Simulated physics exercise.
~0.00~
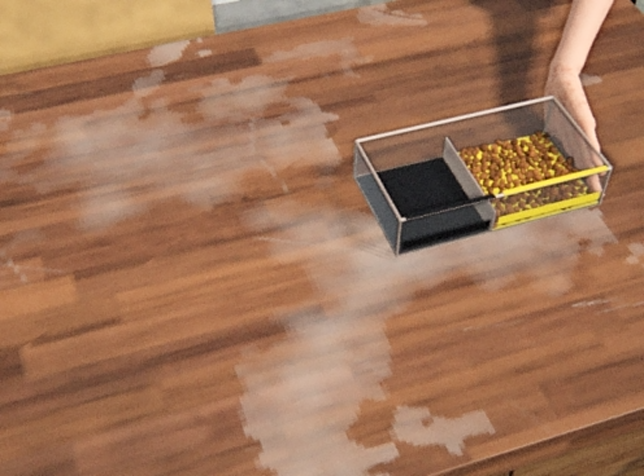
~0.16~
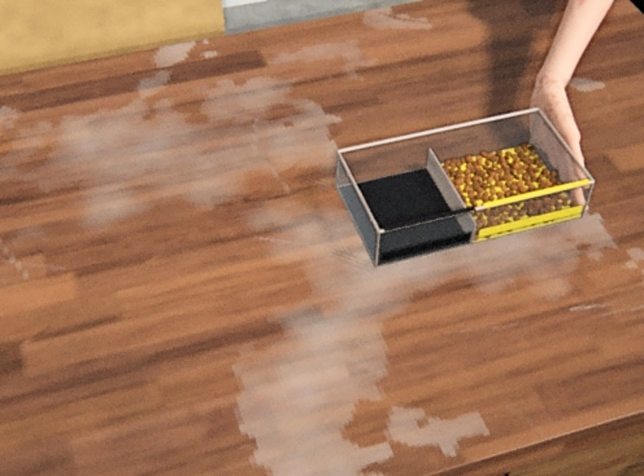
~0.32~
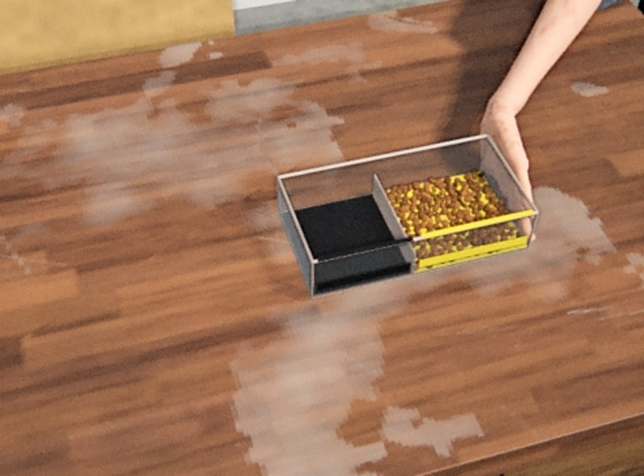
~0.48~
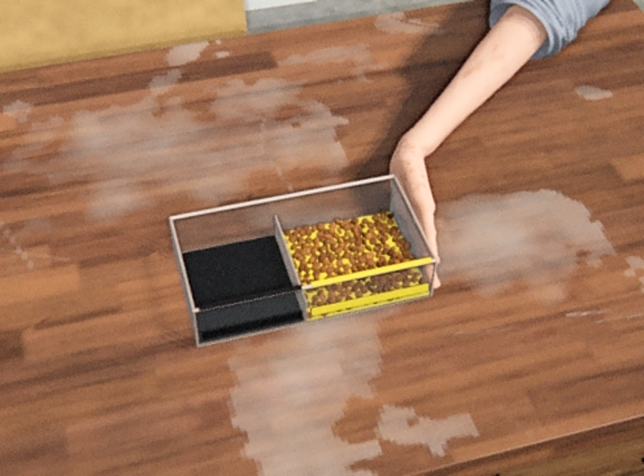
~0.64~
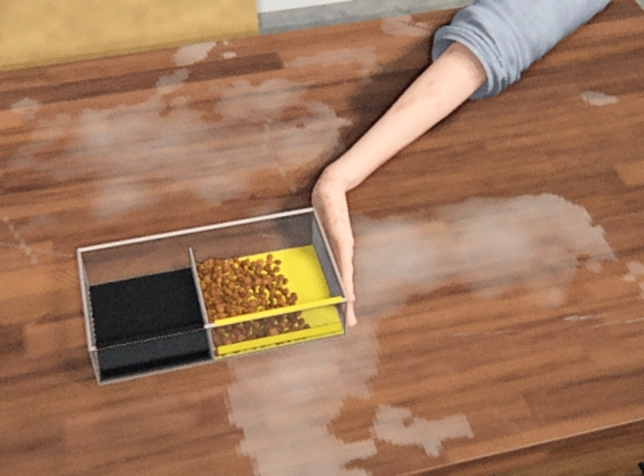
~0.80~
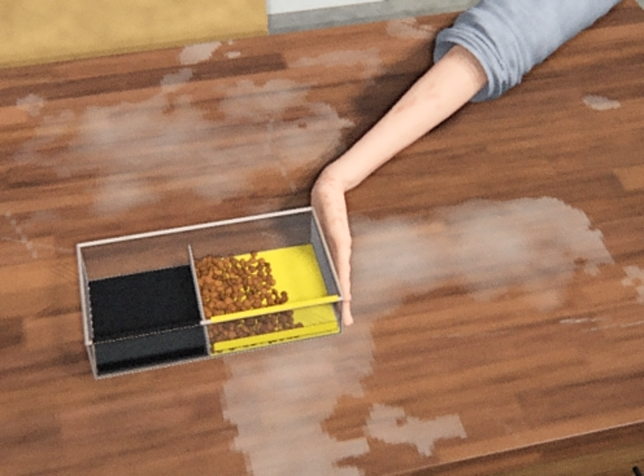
A hand pushes a divided clear tray of dog kibble leftward across a worn wooden tabletop, the pieces bunching left as it stops.
